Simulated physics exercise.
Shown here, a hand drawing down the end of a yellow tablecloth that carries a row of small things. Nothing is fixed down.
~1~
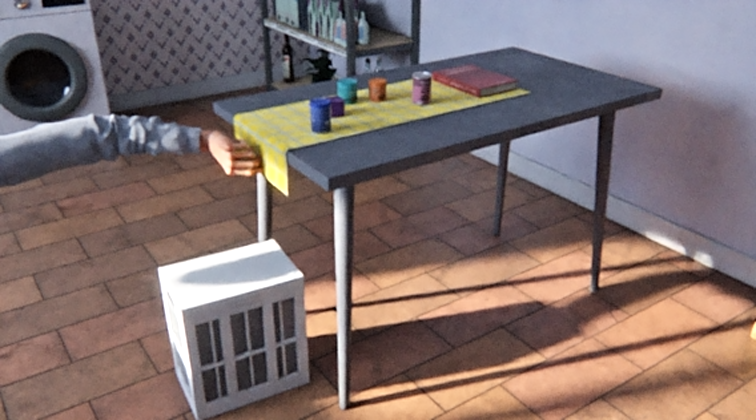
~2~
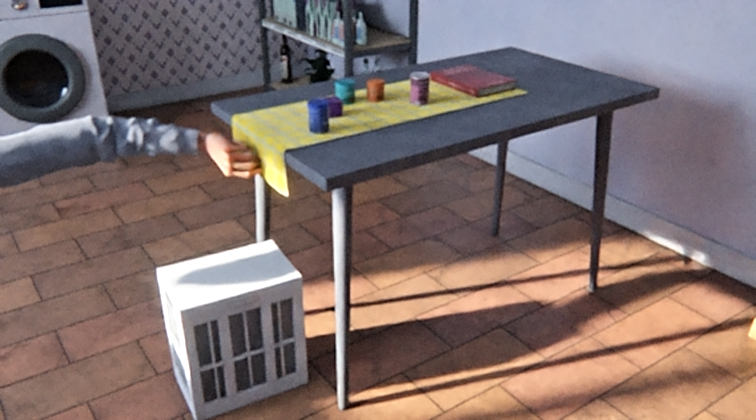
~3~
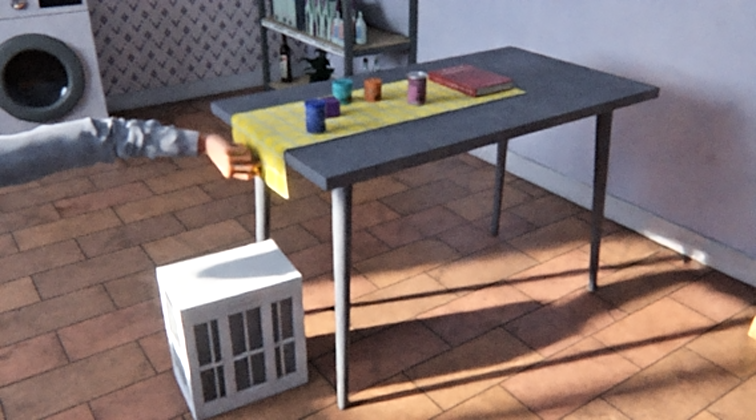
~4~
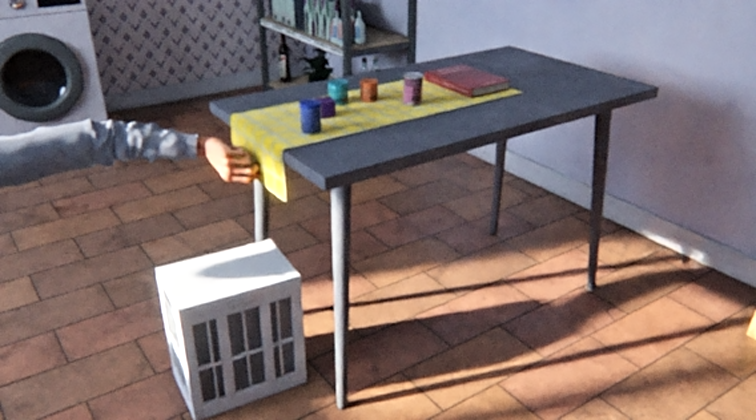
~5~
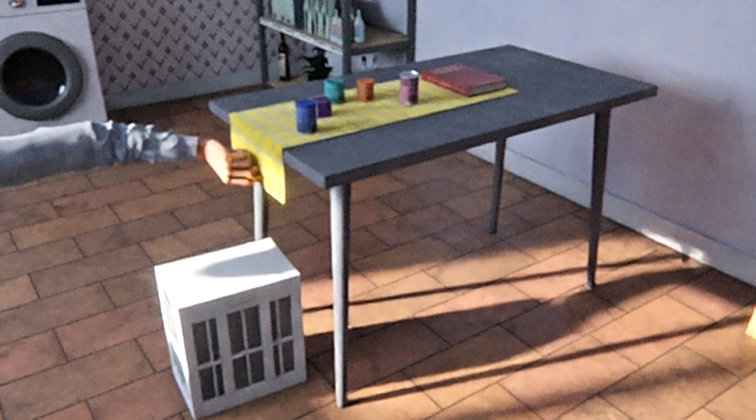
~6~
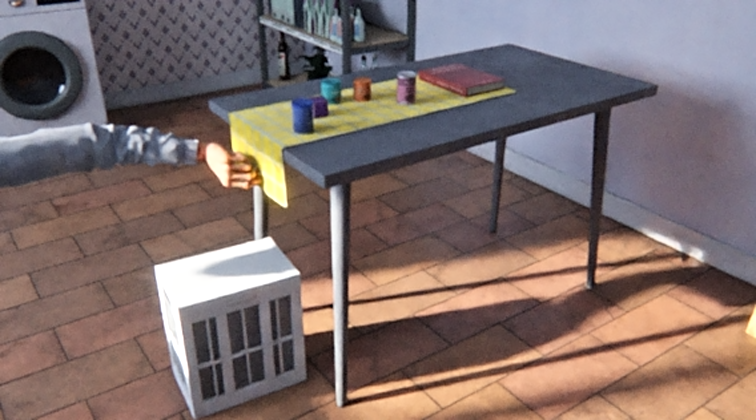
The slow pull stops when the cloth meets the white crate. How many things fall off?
The answer is two.
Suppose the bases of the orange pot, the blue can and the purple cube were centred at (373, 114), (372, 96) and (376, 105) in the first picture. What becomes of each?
The orange pot holds on, the blue can survives, the purple cube stays on.
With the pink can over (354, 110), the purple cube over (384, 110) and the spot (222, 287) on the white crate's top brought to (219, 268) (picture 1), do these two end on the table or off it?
The pink can remains up; the purple cube holds on.
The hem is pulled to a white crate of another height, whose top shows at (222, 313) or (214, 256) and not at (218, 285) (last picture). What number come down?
Over the edge go 3 and 1.
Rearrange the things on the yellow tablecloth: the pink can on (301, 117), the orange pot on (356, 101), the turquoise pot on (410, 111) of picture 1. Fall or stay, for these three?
The pink can comes down, the orange pot stays on, the turquoise pot stays on.
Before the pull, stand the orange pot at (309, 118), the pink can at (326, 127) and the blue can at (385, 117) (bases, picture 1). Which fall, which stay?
The orange pot drops off; the pink can goes over; the blue can stays on.
Soon after, hem near (259, 204); all still up.
After that, hem near (261, 232); blue can gone.
And then, hem on the crate; blue can and purple cube gone.
In the end, hem on the crate; blue can and purple cube gone. Over the edge go two.
